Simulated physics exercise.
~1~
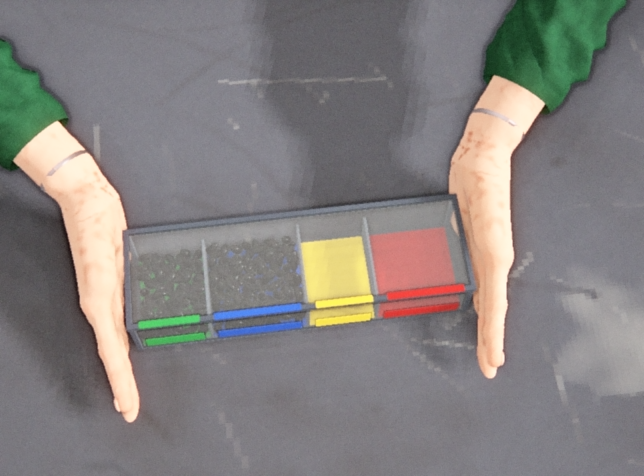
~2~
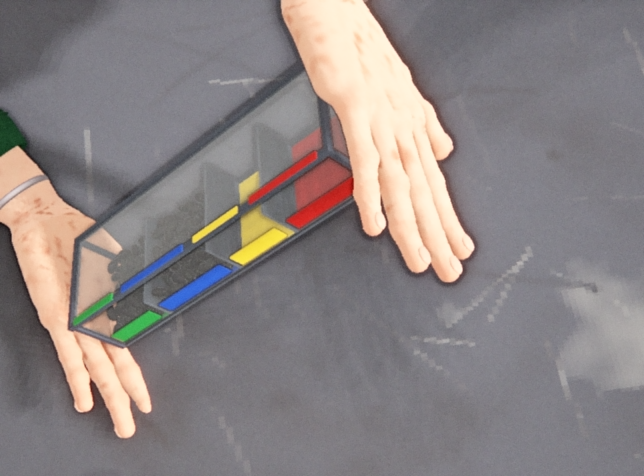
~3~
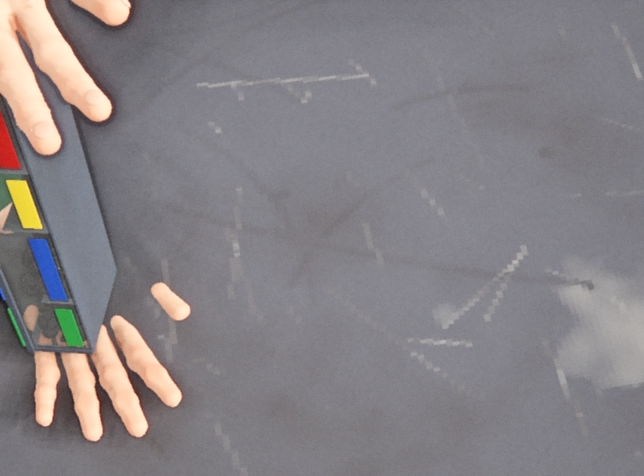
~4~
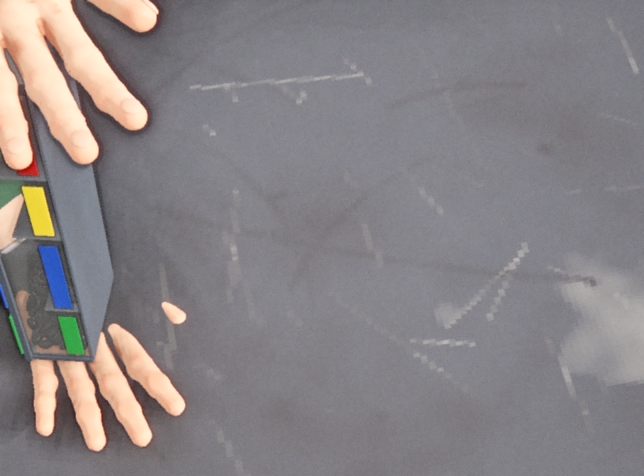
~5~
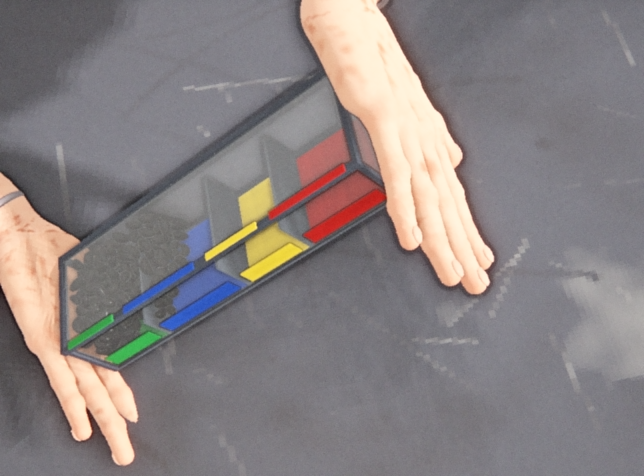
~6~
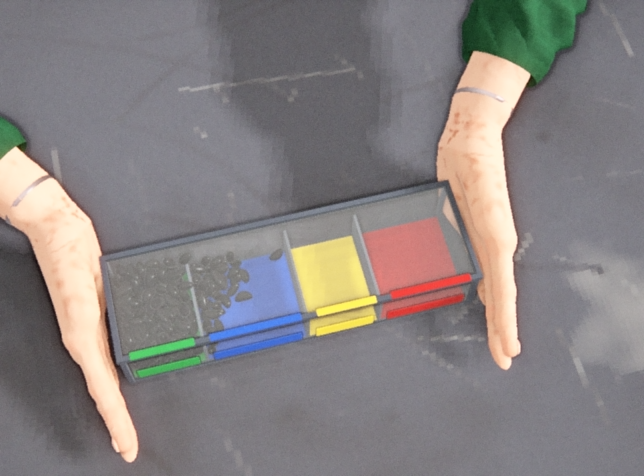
At the start, two hands in green sleeves hold a clear lidded box above a dark, scuffed surface, with black beans covering the green and blue compartments at left while the yellow and red ones stay empty. The hands tip the box steeply, raising the red end, and the beans slide toward the green end. It swings upright at the left edge, partly out of view, and stays nearly still there. The hands then lower the red end again. Finally the box lies almost level, most beans in green, some in blue with its floor partly bare, and none in yellow or red.
